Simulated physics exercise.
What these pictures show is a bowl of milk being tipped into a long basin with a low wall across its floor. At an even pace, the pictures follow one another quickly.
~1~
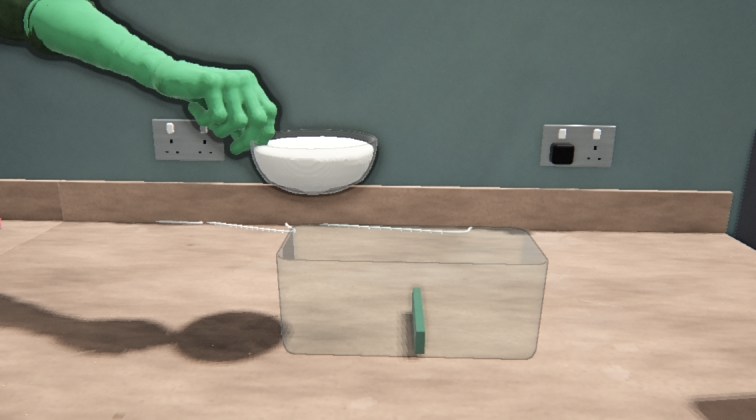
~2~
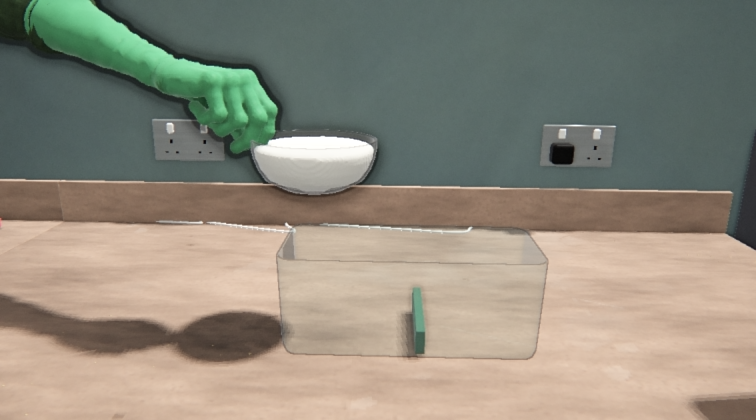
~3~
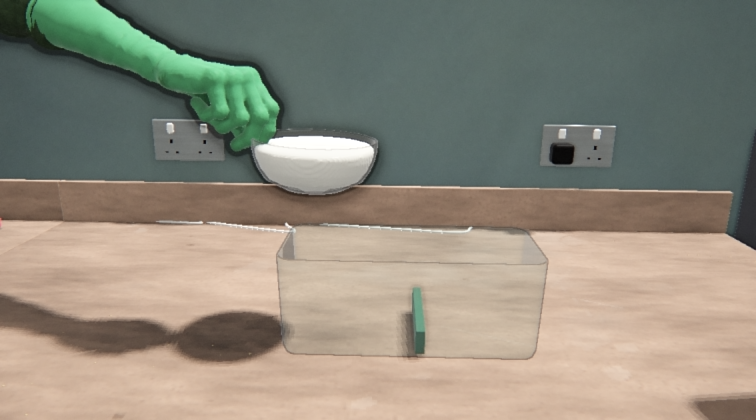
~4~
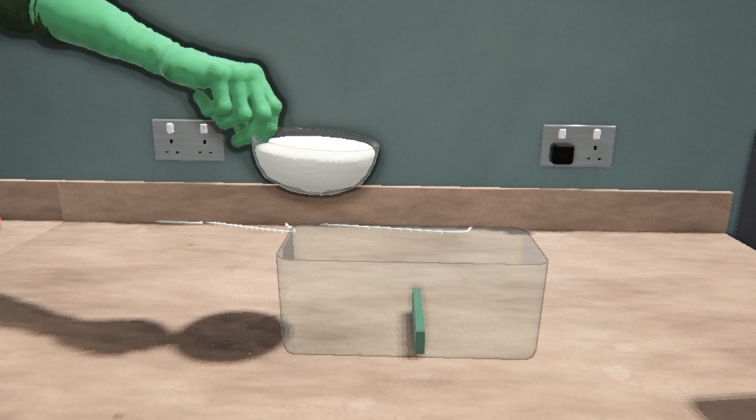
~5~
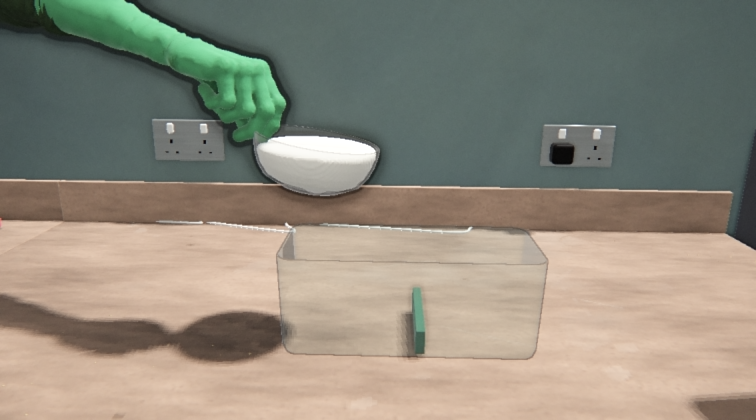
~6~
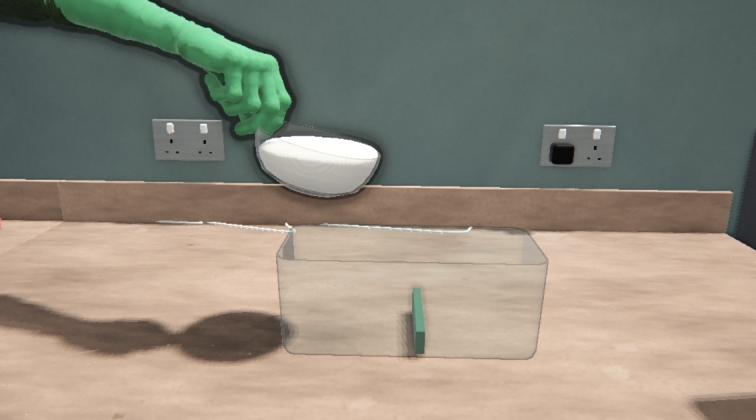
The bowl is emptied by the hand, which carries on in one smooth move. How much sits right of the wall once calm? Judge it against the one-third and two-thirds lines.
Midrange share.
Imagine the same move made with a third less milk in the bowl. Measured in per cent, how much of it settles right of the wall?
About 30 percent.
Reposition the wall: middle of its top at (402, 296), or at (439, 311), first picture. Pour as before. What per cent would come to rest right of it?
About 65 per cent on the first try, and 20 per cent on the second.
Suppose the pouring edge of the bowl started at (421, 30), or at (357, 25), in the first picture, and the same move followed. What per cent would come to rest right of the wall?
About 75 % the first time, about 50 % the second.
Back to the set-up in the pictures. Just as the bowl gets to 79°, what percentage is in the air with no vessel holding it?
Around 30 in a hundred, more or less.
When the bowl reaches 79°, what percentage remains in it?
Near 20 percent is still in there.
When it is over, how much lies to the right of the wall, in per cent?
It comes to some 45 per cent.
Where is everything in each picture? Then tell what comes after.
The first frame shows tilt 0°; pouring edge (376, 141); surface from (257, 145) to (373, 147); the long basin's rim runs from (285, 241) to (536, 246); the wall's top is at (418, 309).
The second frame shows tilt 1°; pouring edge (376, 142); surface from (257, 145) to (374, 147).
The third frame shows tilt 2°; pouring edge (377, 144); surface from (258, 145) to (375, 148).
The fourth frame shows tilt 5°; pouring edge (378, 147); surface from (259, 143) to (375, 149).
The fifth frame shows tilt 10°; pouring edge (378, 152); surface from (259, 143) to (377, 150).
The sixth frame shows tilt 15°; pouring edge (379, 158); surface from (261, 143) to (379, 152).
A moment on, the bowl is tipped on its side and 22 per cent is still to pour, 18 is left of the wall and 29 right of it.
Next, the bowl is tipped right over and 0 per cent is still to pour, 52 is left of the wall and 47 right of it.
Then the bowl is tipped right over and 0 per cent is still to pour, 52 is left of the wall and 47 right of it.
Later the bowl is tipped right over and 0 per cent is still to pour, 52 is left of the wall and 47 right of it.
In the end 53 per cent lies left of the wall, 47 right of it and 1 outside.
